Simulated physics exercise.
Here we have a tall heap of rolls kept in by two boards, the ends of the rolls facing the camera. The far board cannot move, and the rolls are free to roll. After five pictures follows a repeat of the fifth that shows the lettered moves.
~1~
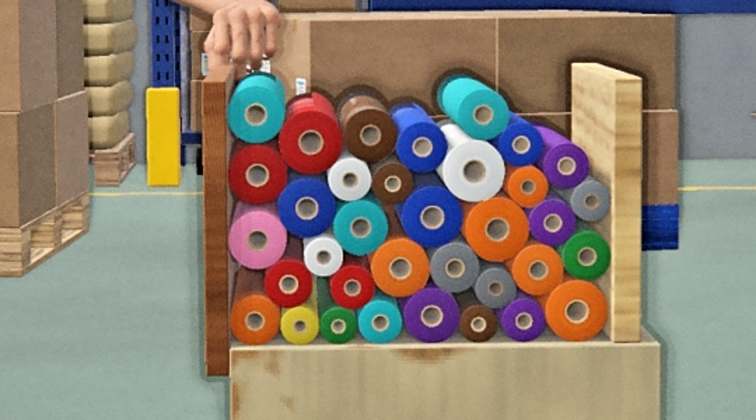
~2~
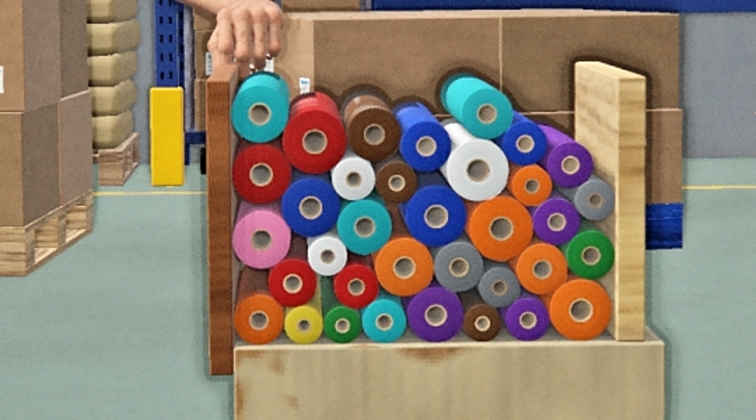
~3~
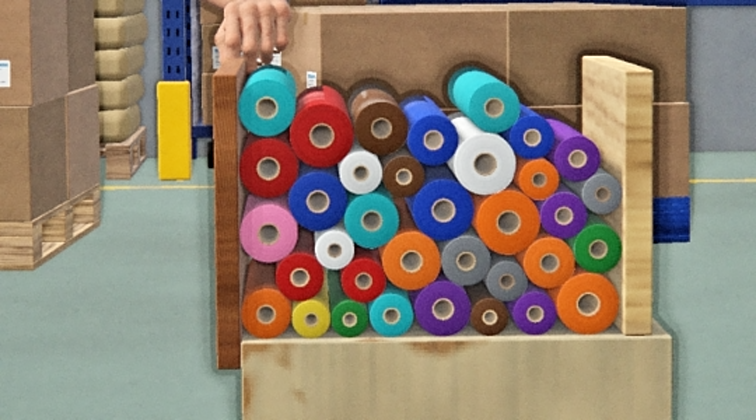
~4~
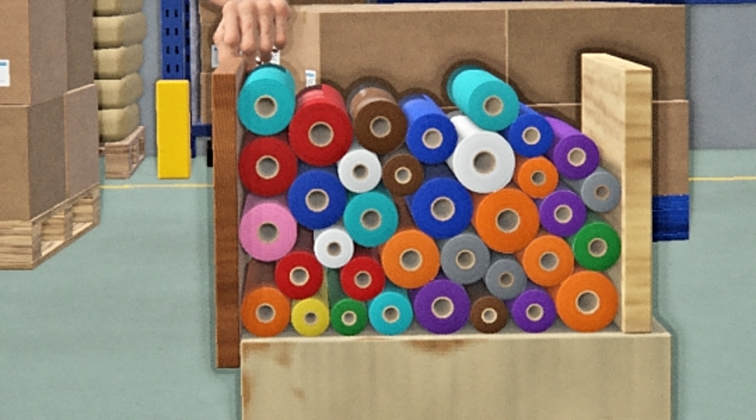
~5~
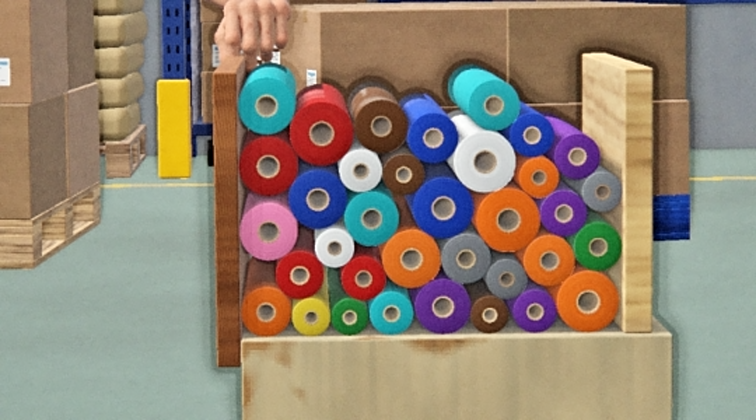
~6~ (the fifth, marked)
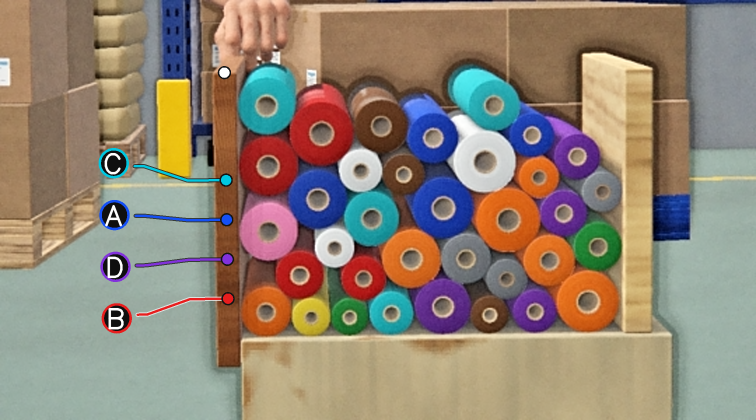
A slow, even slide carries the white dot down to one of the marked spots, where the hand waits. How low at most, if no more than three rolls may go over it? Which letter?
It can be let down to D.
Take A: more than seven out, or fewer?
It loses fewer than seven.
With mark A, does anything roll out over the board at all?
Yes, at A.
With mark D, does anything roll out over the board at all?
Yes.
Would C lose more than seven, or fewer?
At C, fewer than seven.
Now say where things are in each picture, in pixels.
Side board (222, 206); an orange roll (255, 320); a brown roll (478, 324), in the first frame.
A brown roll (482, 323); an orange roll (405, 267), in the second frame.
An orange roll (549, 263); a blue roll (318, 201), in the third frame.
A brown roll (403, 175); a purple roll (576, 156), in the fourth frame.
Side board (233, 198); an orange roll (266, 312); a brown roll (490, 315), in the fifth frame.
On the marked copy, A at (227, 219); B at (228, 299); C at (226, 180); D at (227, 259); the white dot at (224, 73).
Taking D. A third of the way, top of the board (238, 157).
Two thirds of the way, top of the board (240, 254).
When it is over, top of the board (240, 258), three out over the board.
As for the rest, A one out over the board; B more than three out over the board; C one out over the board.
